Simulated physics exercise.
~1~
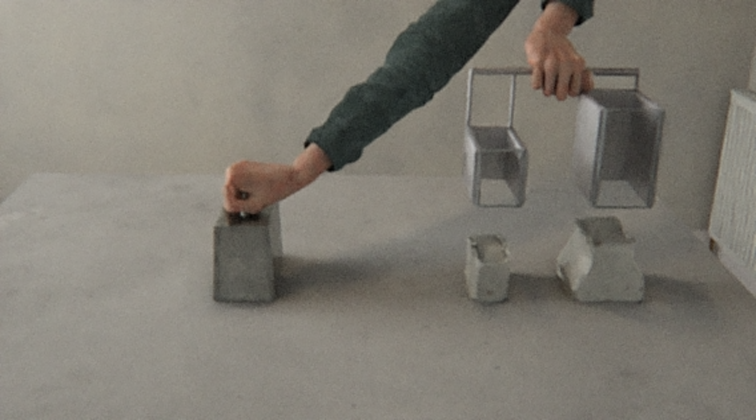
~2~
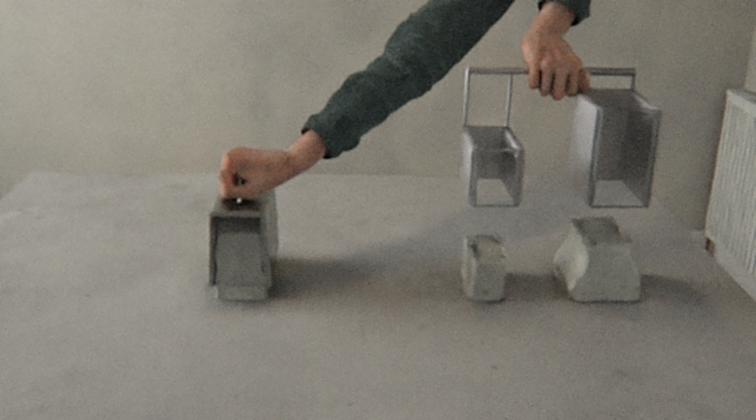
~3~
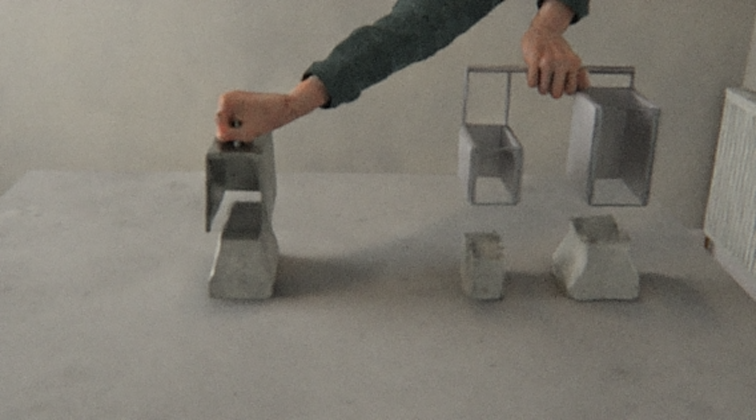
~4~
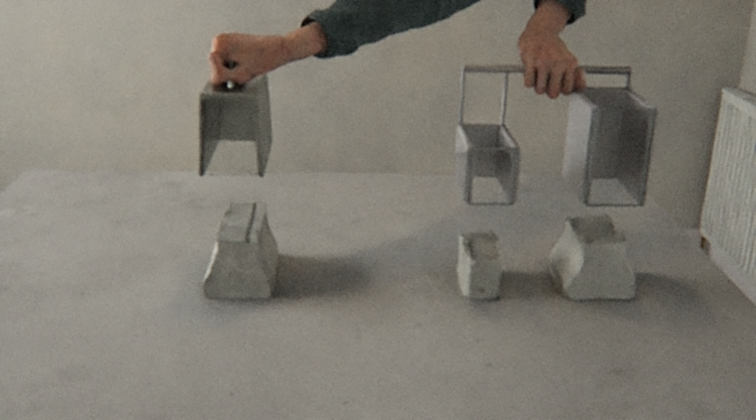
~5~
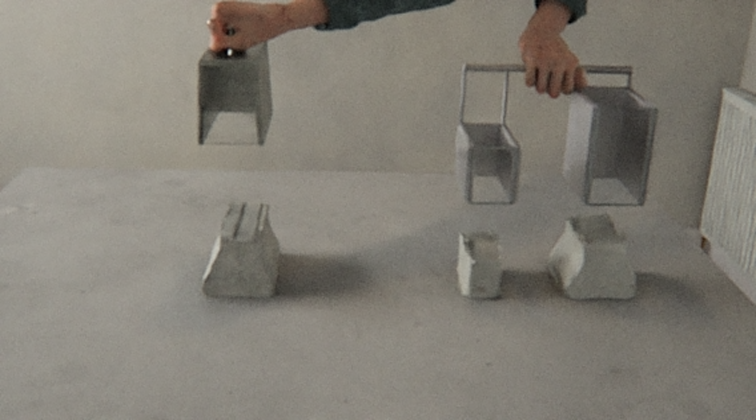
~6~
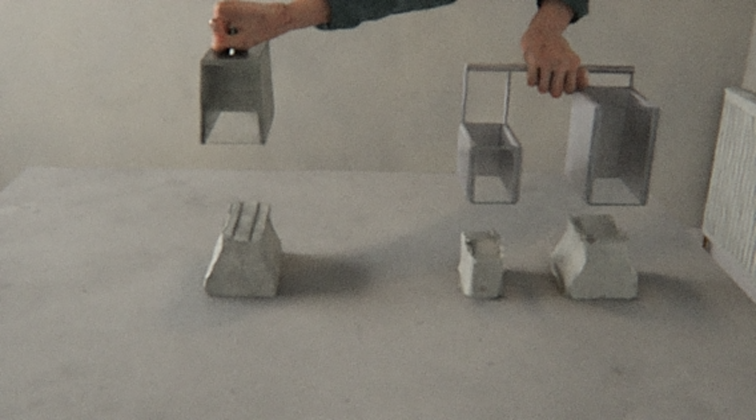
The clip shows a hand lifting an upturned, open-sided tin straight up from a grey table, leaving a lumpy pale block that slumps wider at its base, while another hand steadies two raised containers above two similar blocks on the right; finally, the left tin hovers above its block.
